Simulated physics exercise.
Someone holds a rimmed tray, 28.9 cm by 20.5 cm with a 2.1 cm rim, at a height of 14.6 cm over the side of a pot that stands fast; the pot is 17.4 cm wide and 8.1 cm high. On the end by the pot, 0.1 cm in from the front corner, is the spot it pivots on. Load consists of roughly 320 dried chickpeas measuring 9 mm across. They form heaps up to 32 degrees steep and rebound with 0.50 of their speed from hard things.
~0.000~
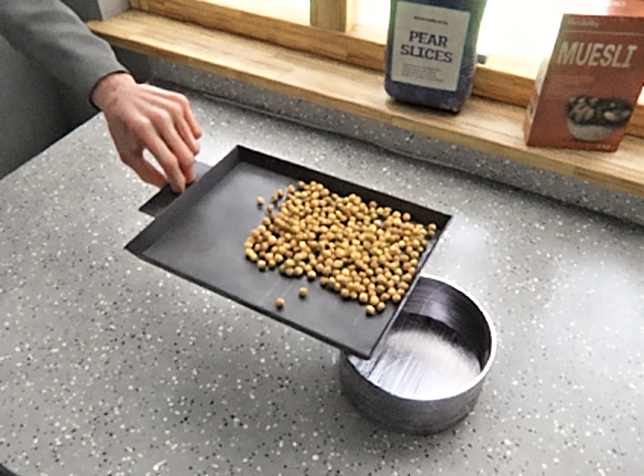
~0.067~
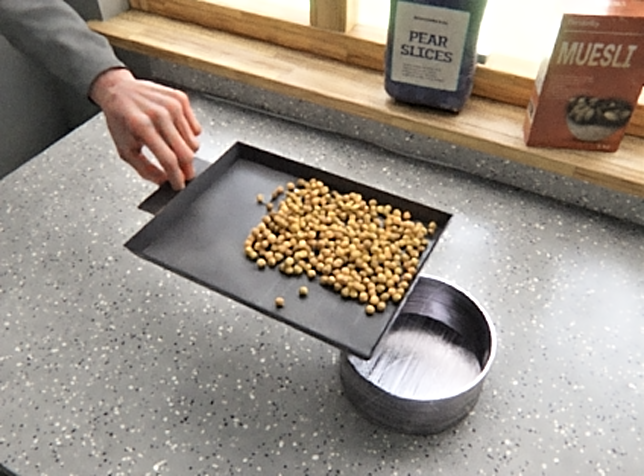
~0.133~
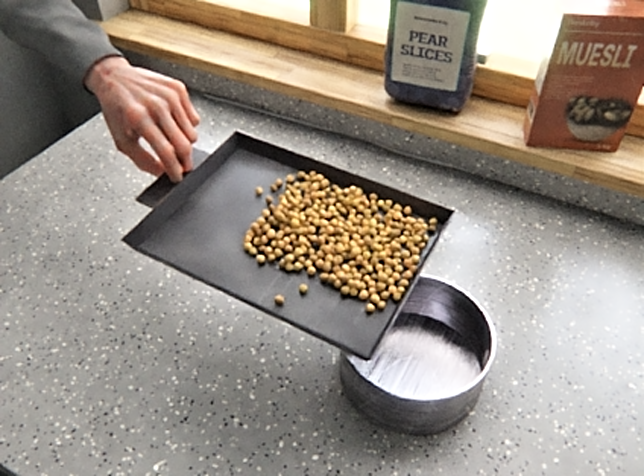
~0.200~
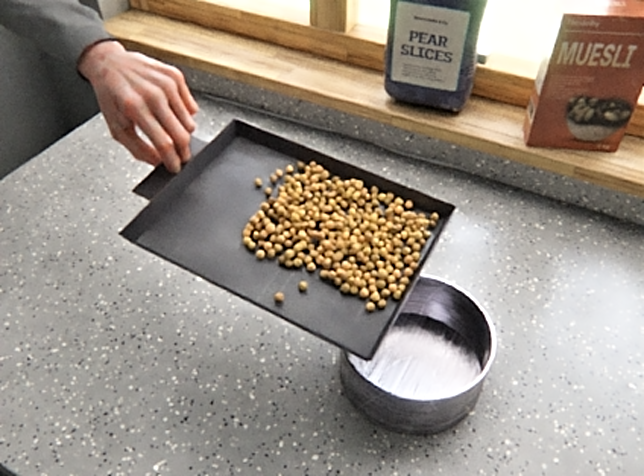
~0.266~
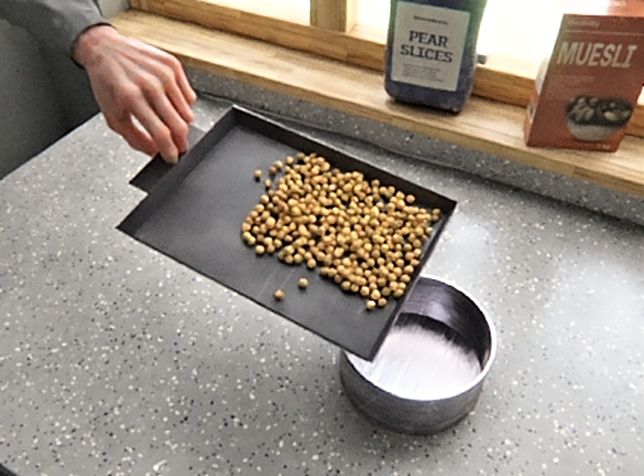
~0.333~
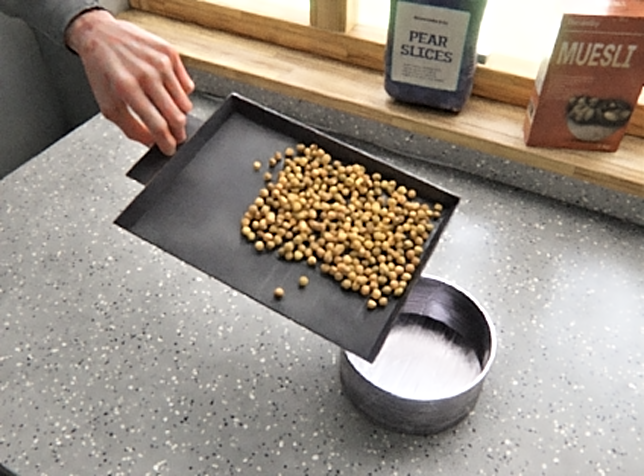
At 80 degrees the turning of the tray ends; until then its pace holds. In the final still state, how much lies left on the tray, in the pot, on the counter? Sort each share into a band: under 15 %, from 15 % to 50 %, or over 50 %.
Left on the tray: Under 15 %; pot: Under 15 %; counter: Over 50 %.
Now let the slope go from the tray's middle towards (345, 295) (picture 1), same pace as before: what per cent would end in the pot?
I'd say close to 15 %.
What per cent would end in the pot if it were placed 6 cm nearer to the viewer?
Then roughly 35 percent would land in it.
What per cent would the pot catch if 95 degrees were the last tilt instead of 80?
That would be around 0 percent.
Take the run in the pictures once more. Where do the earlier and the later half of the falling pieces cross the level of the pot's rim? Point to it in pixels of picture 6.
Early: About (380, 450); late: About (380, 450).
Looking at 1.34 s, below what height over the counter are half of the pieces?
Some 24 cm above the counter.
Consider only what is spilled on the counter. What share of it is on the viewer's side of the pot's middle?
Share: Some 100 %.
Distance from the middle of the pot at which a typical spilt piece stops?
About 18 centimetres.
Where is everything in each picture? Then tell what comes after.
Tray tilt 0 degrees, front corners at (134, 245) and (367, 348); middle of the pieces at (339, 237); pot at (416, 331), in the first picture.
Tray tilt 1 degrees, front corners at (133, 243) and (368, 348); middle of the pieces at (339, 236), in the second picture.
Tray tilt 4 degrees, front corners at (131, 238) and (368, 349), lowest corner right front; middle of the pieces at (339, 231), in the third picture.
Tray tilt 7 degrees, front corners at (129, 231) and (368, 350), lowest corner right front; middle of the pieces at (340, 226), in the fourth picture.
Tray tilt 11 degrees, front corners at (126, 226) and (369, 352), lowest corner right front; middle of the pieces at (340, 221), in the fifth picture.
Tray tilt 14 degrees, front corners at (123, 220) and (369, 353), lowest corner right front; middle of the pieces at (341, 217); pot at (416, 331). The tray's pace is about 50 degrees a second, in the sixth picture.
After 0.93 s, tilt 45 degrees; the tray holds 100 %, the pot 0 %.
Then, at 1.34 s, tilt 66 degrees; the tray holds 100 %, the pot 0 %.
Then, at 1.82 s, tilt 80 degrees; the tray holds 25 %, the pot 0 %.
By 3.1 s all is still; tray 0 %, pot 0 %, counter 100 %.
